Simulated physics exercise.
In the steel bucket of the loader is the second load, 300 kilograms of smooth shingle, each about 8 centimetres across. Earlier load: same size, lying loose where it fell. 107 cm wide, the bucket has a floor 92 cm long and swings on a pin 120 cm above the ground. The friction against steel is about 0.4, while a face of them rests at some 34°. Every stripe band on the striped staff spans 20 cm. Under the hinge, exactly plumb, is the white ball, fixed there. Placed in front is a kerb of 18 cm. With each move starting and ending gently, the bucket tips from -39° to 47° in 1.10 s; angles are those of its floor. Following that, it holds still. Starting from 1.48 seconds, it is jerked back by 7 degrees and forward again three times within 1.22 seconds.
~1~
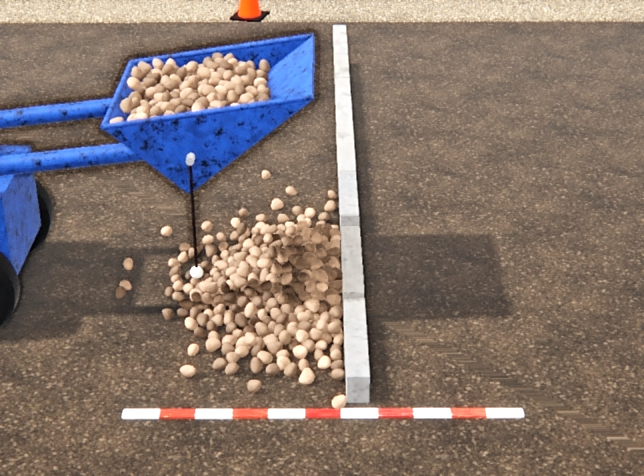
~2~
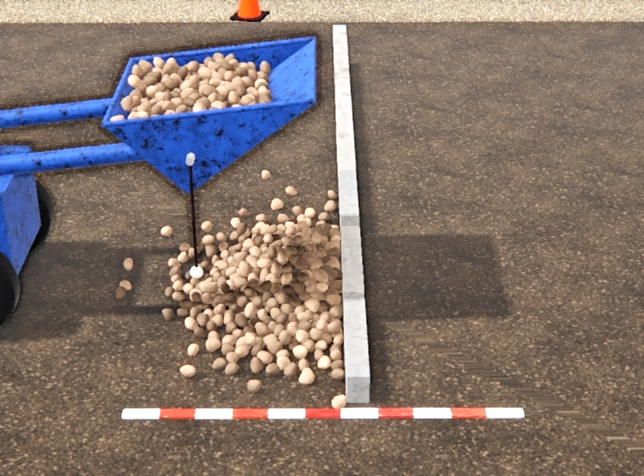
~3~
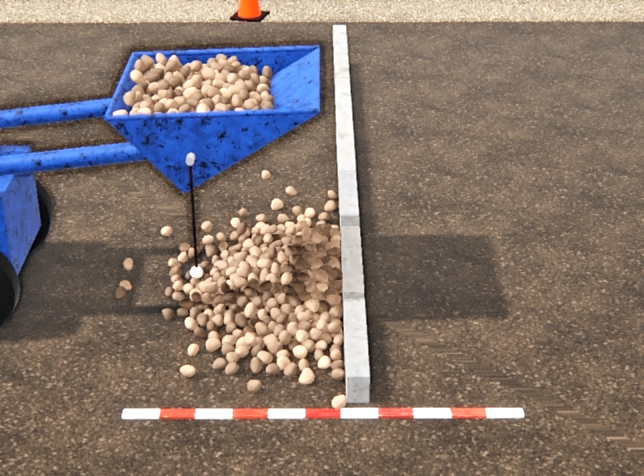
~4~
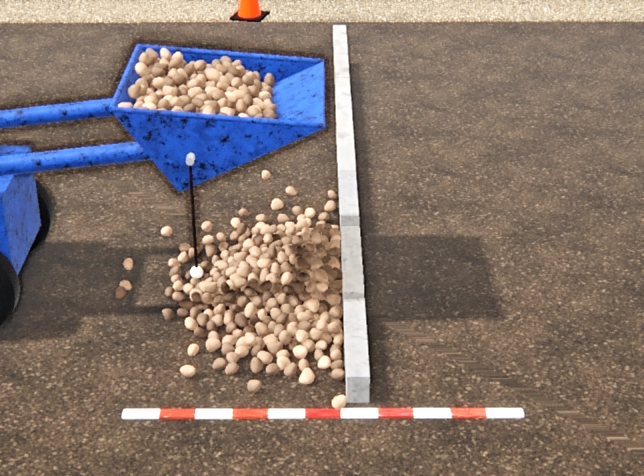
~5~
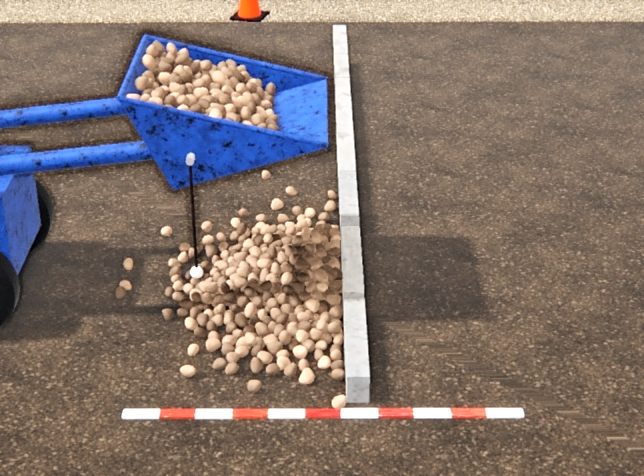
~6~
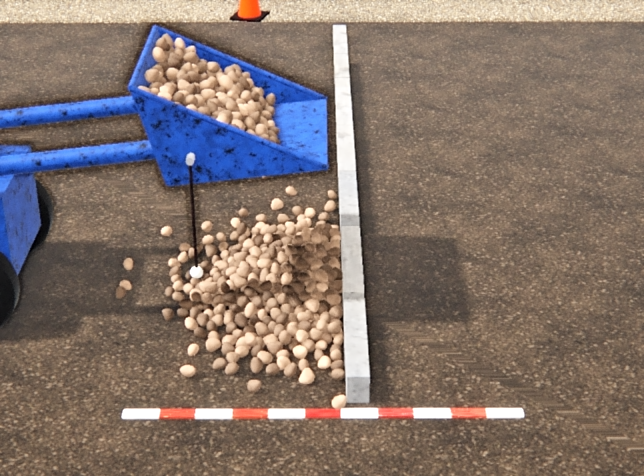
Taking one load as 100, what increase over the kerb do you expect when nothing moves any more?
34 out of 100.
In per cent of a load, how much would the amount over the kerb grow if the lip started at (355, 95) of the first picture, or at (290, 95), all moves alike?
The first would add around 65 per cent, the second around 15 per cent.
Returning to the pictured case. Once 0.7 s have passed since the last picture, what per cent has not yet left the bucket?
Around 45 in a hundred.
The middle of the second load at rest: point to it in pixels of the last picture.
Roughly pixel (329, 271) in the last view.
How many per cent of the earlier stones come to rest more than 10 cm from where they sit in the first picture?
I'd put it at about 5 per cent.
Then, 0.4 s after the last picture the floor is at 33°; in per cent of one load, 100 in the bucket, 100 on this side of the kerb; the foremost stones are at (336, 271).
Then, 0.7 s after the last picture the floor is at 47°; in per cent of one load, 44 in the bucket, 156 on this side of the kerb; the foremost stones are at (345, 264).
Then, 2.7 s after the last picture the floor is at 47°; in per cent of one load, 0 in the bucket, 166 on this side of the kerb, 34 over the kerb; the foremost stones are at (593, 272).
Then, 5.3 s after the last picture the floor is at 47°; in per cent of one load, 0 in the bucket, 166 on this side of the kerb, 34 over the kerb; the foremost stones are at (593, 272). Net gain over the kerb, 34.
